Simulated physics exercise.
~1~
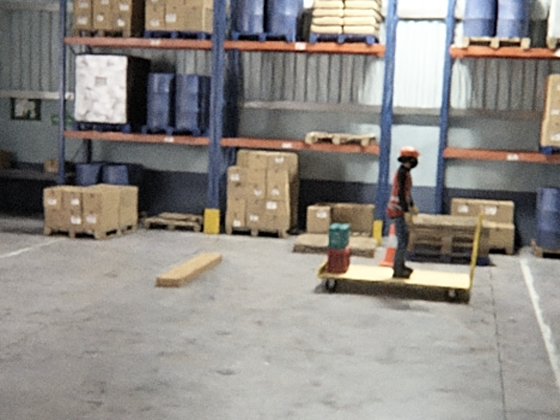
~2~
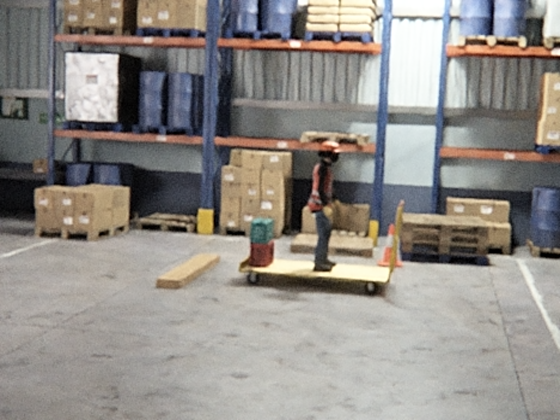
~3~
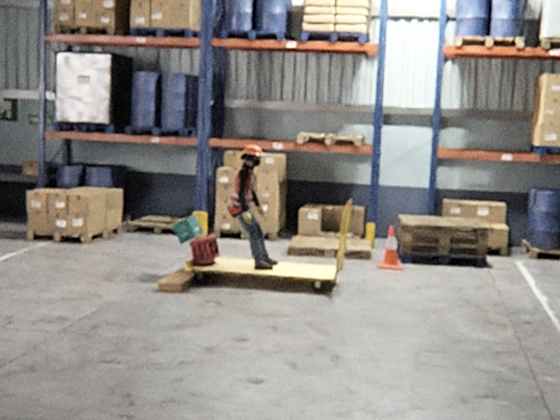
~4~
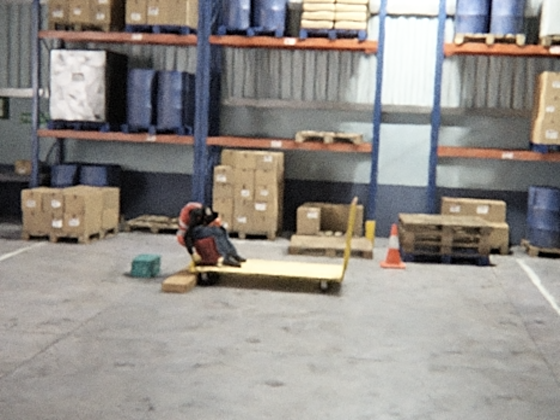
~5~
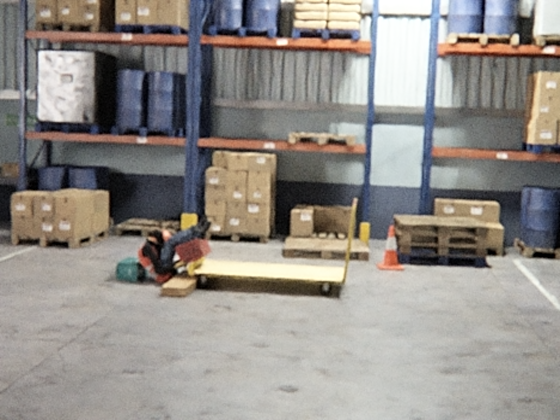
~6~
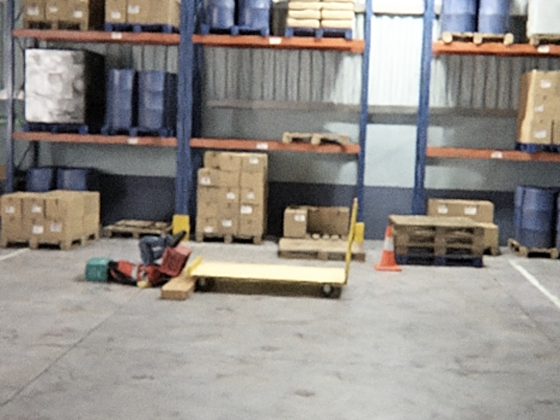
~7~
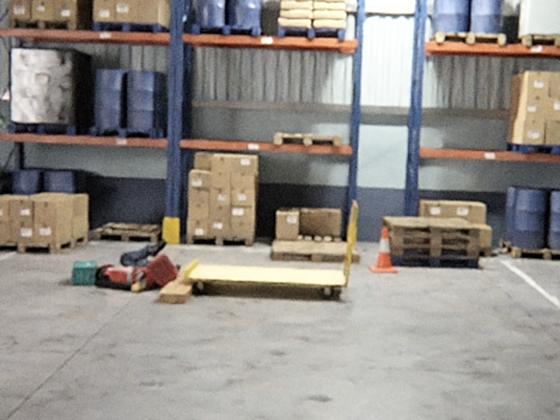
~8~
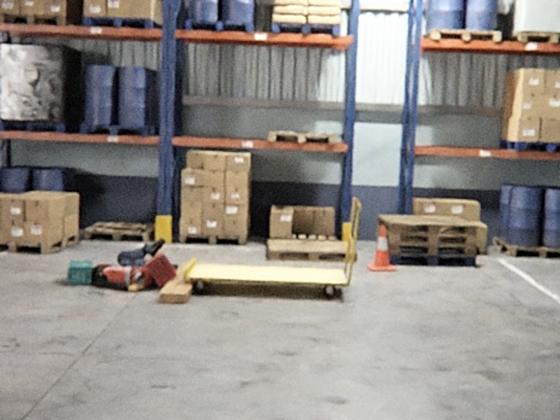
The clip shows a helmeted figure riding a yellow trolley leftward across a warehouse floor until it stops against a low beam, pitching the rider, a teal parcel and a red crate over the front edge, where all three end on the floor beyond the beam.
